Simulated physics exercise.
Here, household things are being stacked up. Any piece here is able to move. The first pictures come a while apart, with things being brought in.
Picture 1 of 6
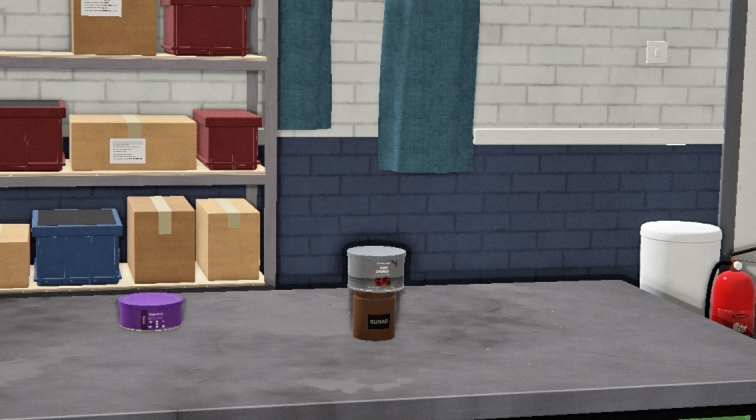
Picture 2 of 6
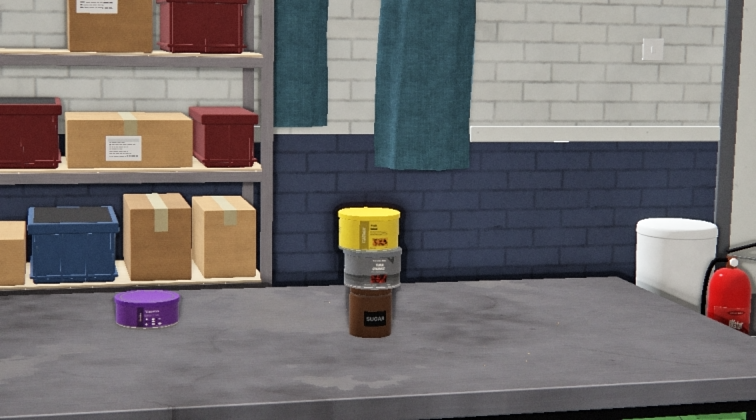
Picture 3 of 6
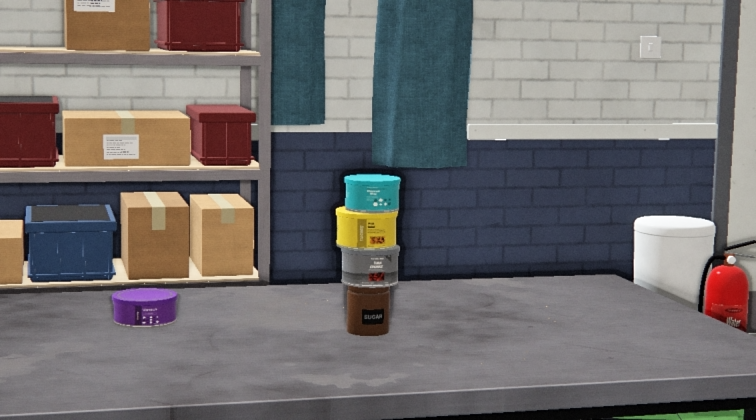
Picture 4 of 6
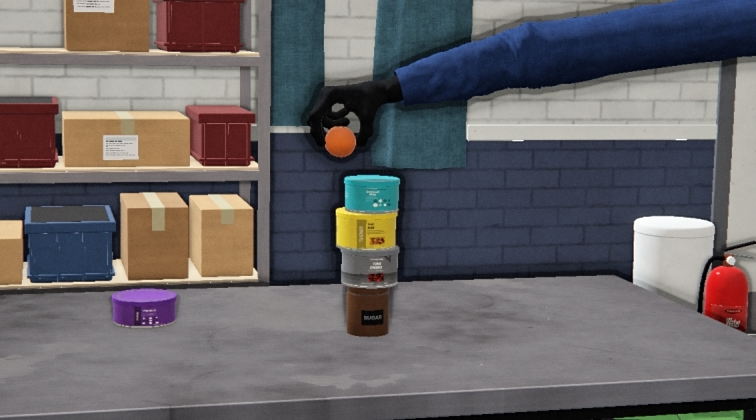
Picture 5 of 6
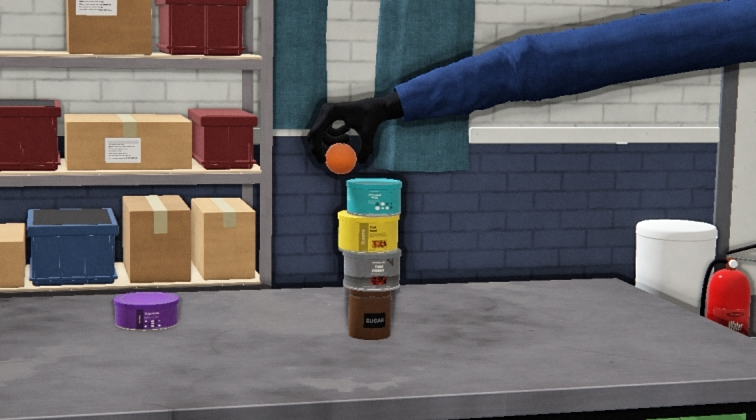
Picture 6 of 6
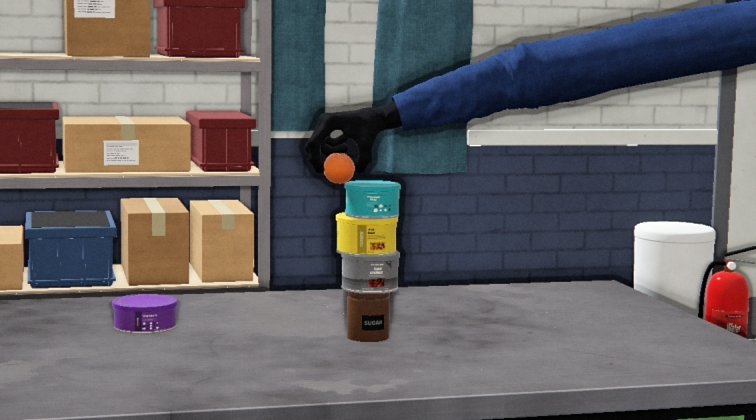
The clip shows a brown jar and grey tub stacked beside a purple tub, then a yellow tub and a turquoise tub added on top, before a gloved hand appears holding an orange ball-like item above and lowers it slightly.
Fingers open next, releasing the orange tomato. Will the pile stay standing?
No, I predict a tumble.
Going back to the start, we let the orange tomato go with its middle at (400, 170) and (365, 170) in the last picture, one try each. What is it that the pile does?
With the first placement the pile tips over, with the second it remains stable.
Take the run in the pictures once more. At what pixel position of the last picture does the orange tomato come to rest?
Around (298, 324).
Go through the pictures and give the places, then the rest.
In the first frame, the last thing is not in view yet.
In the second frame, the last thing is not in view yet; purple tub (147, 309).
In the third frame, the last thing is not in view yet; brown jar (368, 307).
The fourth frame shows on its way; orange tomato (340, 141); grey tub (370, 265).
The fifth frame shows on its way; orange tomato (341, 158); turquoise tub (374, 198).
The sixth frame shows in place under the hand; orange tomato (339, 168); yellow tub (367, 234).
Then, 0.30 s later than the last frame, orange tomato now fallen.
Then, 0.50 s later than the last frame, things are still on the move.
When it is over, fallen, orange tomato; the other 5 as before. End places, in pixels of the last picture, orange tomato near (298, 324). The pile loses its balance.
